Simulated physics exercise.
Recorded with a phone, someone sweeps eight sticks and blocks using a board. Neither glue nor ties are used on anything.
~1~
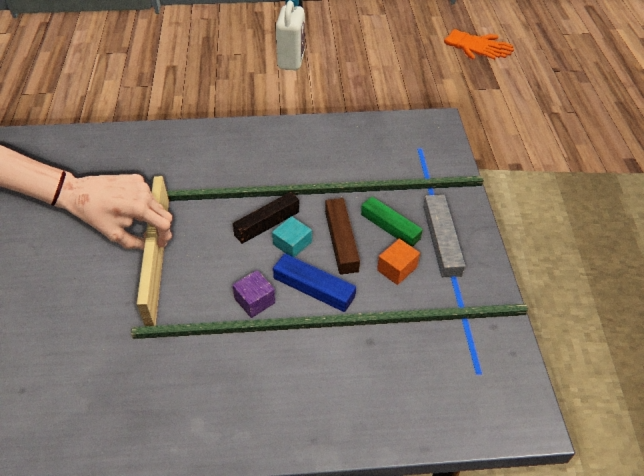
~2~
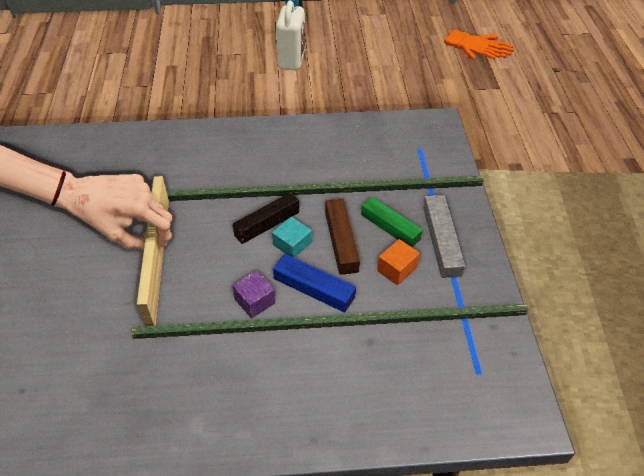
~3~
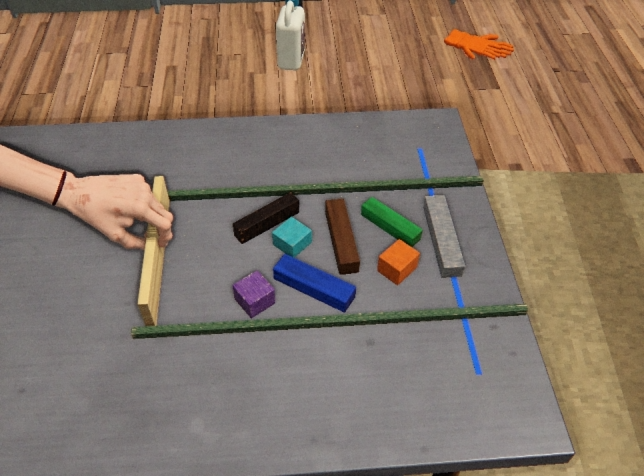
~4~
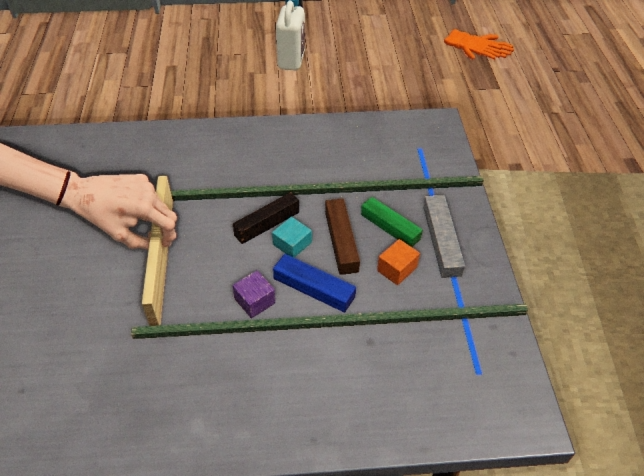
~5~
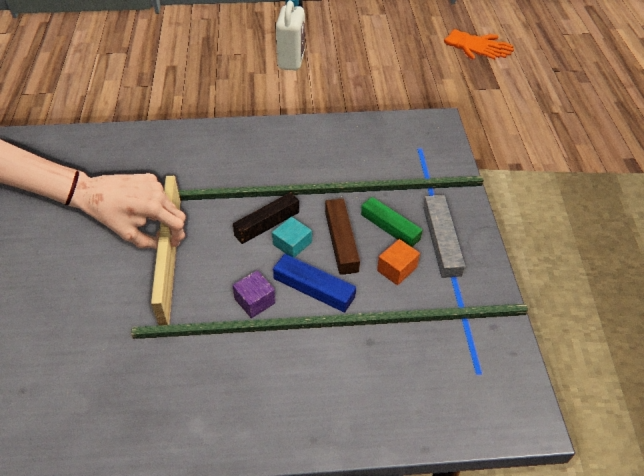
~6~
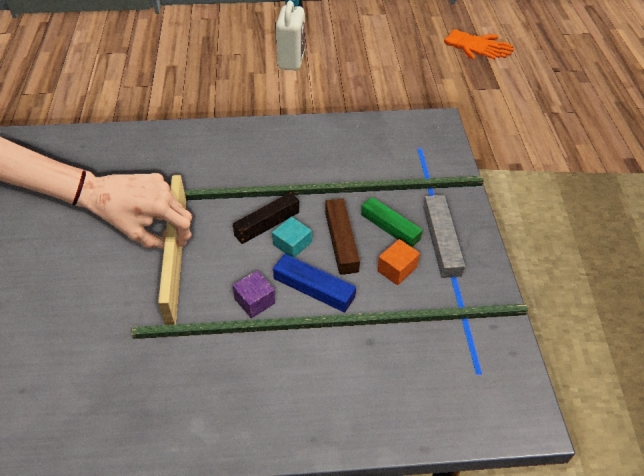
A hand held a light wooden board still at the left of a grey table, then slid it slightly right between two green strips, without touching the scattered coloured sticks and blocks.
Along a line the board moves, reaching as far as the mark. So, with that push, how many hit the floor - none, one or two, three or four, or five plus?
I'd say three or four.
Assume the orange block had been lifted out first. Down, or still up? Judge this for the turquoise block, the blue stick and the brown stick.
Turquoise block: Is still there; blue stick: Is still there; brown stick: Is still there.
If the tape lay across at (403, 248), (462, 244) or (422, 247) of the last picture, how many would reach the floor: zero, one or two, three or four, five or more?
Number fallen at each tape, in order - none at all, 3 or 4, 1 or 2.
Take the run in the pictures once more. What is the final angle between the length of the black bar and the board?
Close to 40°.
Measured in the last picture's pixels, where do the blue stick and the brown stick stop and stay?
One ends up near (493, 273) and the other near (496, 229).
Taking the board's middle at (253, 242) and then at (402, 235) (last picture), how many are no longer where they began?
Well, it's 2 at the first one and 8 at the second.
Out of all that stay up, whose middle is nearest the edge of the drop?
The brown stick is the one you want.
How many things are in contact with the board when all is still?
It's touching 4 at the end.
Soon after, none off yet; grey bar at rest near (443, 235); green stick at rest near (391, 222); orange block at rest near (398, 262).
In the end, the number that fall off is three or four; gone, orange block, green stick and grey bar.
